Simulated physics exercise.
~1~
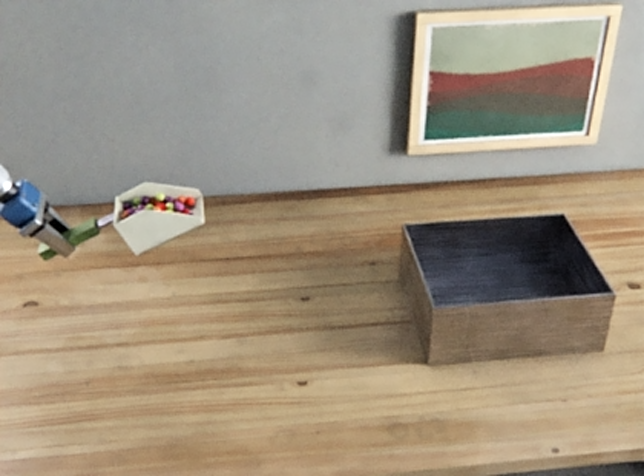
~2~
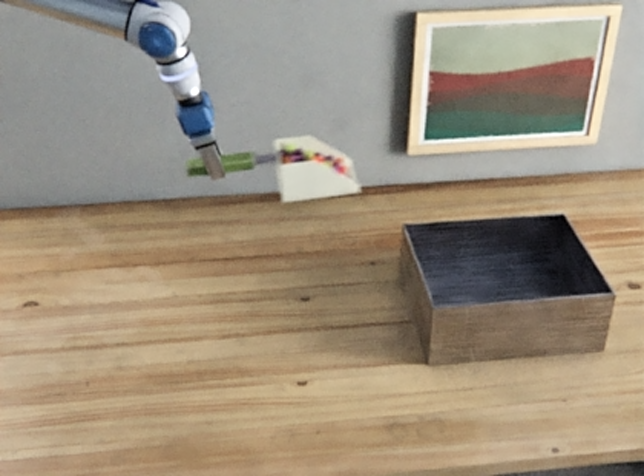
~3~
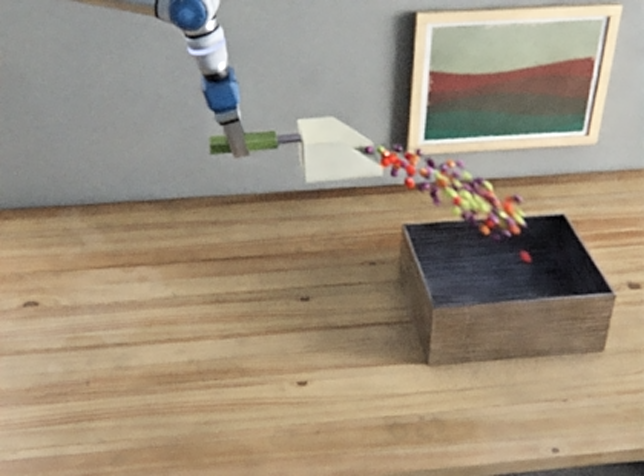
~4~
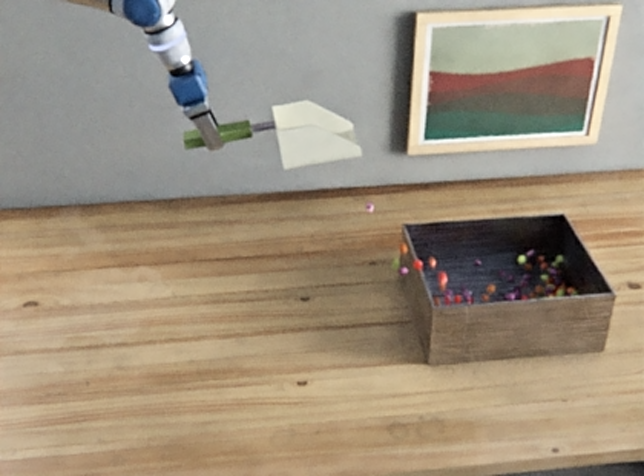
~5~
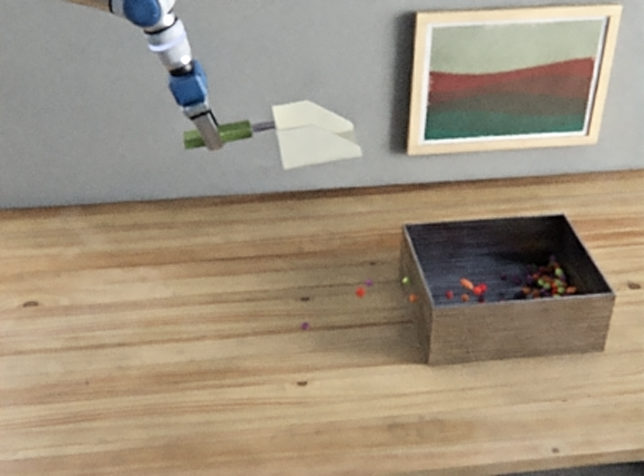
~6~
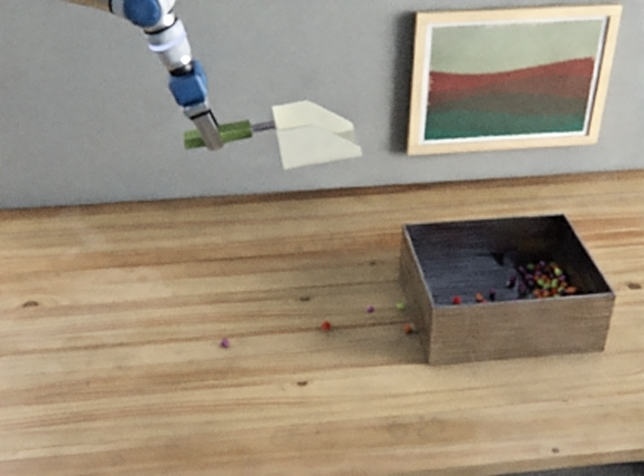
A robot arm swung a white scoop of colourful round sweets to the right and flung them into an open wooden box, then drew back slightly and stopped; most settled inside, while a few bounced out and ended up on the table.
